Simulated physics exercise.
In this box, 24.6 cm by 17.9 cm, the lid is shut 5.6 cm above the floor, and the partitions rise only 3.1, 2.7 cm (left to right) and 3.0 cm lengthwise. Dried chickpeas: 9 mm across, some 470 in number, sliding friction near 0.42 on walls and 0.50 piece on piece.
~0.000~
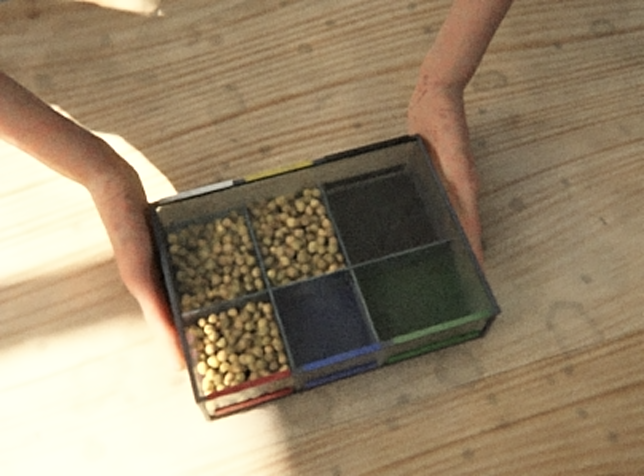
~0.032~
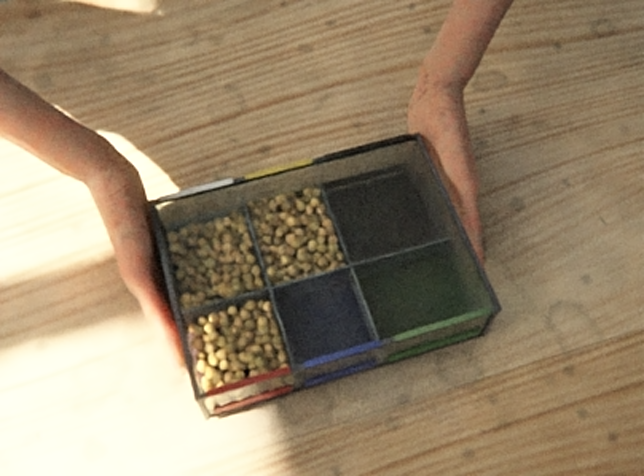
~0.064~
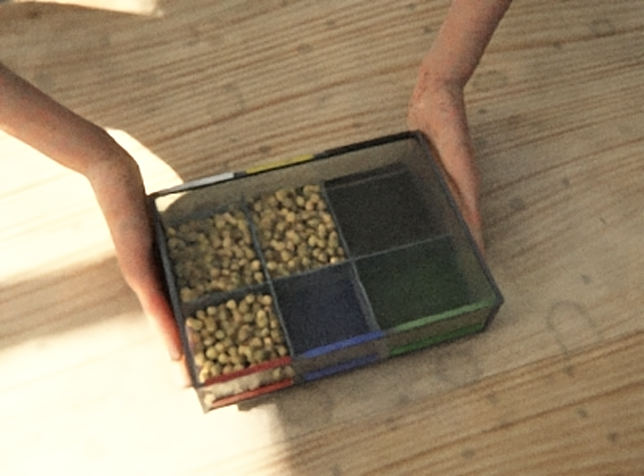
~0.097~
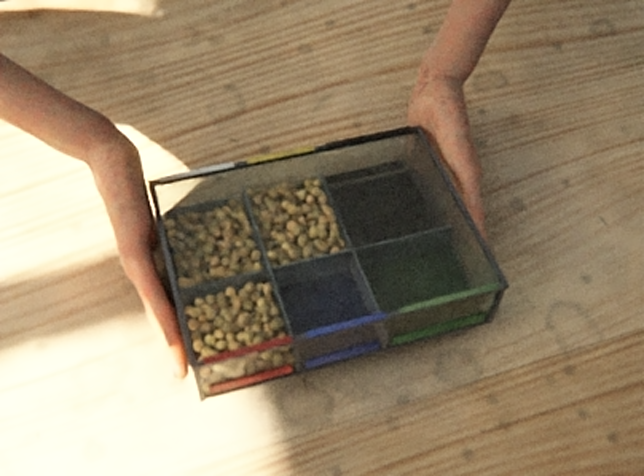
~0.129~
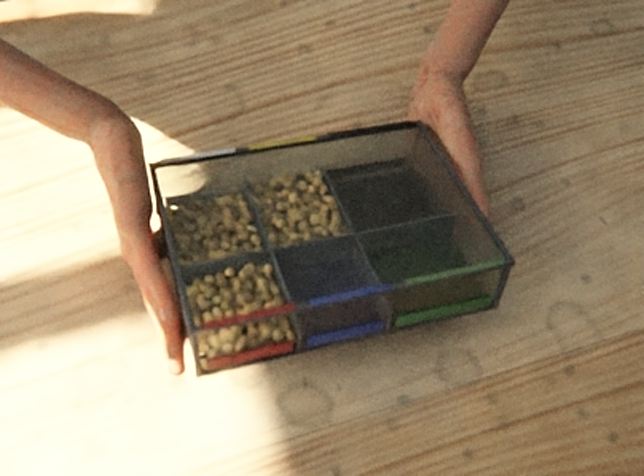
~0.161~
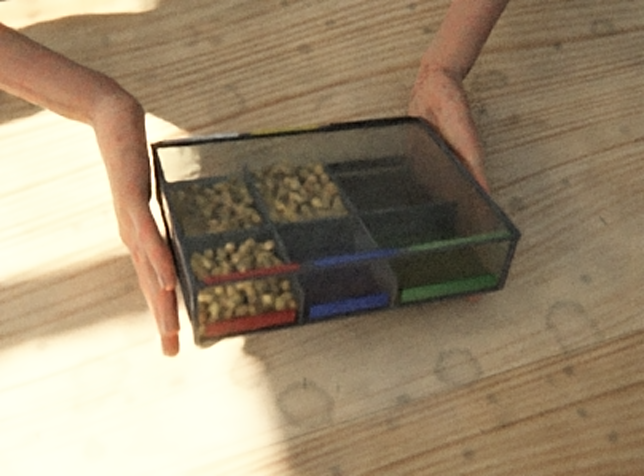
Clear six-compartment box with dried chickpeas in three left-hand sections being tilted by two hands above a sunlit wooden surface.
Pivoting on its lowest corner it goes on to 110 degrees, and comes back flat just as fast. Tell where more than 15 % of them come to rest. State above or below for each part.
Red compartment: Below. Blue compartment: Below. Green compartment: Below. Yellow compartment: Above. White compartment: Above. Black compartment: Above.
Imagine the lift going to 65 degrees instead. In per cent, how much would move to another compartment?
I'd estimate around 30 per cent.
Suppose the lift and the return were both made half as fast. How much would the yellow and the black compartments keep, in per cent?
Yellow = 35 %; black = 30 %.
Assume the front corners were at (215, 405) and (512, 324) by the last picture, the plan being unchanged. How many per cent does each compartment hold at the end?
Red 25; blue 25; green 45; yellow 0; white 0; black 0.
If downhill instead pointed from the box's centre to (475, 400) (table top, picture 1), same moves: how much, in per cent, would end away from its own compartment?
80 %.
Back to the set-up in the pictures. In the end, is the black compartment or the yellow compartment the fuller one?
Answer: Yellow.
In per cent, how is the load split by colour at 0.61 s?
Shares - red: 15, blue: 0, green: 0, yellow: 40, white: 35, black: 10.
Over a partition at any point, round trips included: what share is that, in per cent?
Close to 50 in a hundred.
Then, at 0.61 s, tilt 109 degrees; red 15 %, yellow 40 %, white 35 %, black 10 %.
Then, at 0.92 s, tilt 45 degrees; yellow 40 %, white 35 %, black 25 %.
After 1.32 s, tilt 0 degrees; yellow 40 %, white 35 %, black 25 %.
In the end, at 1.9 s, red 0 %, blue 0 %, green 0 %, yellow 40 %, white 35 %, black 25 %.
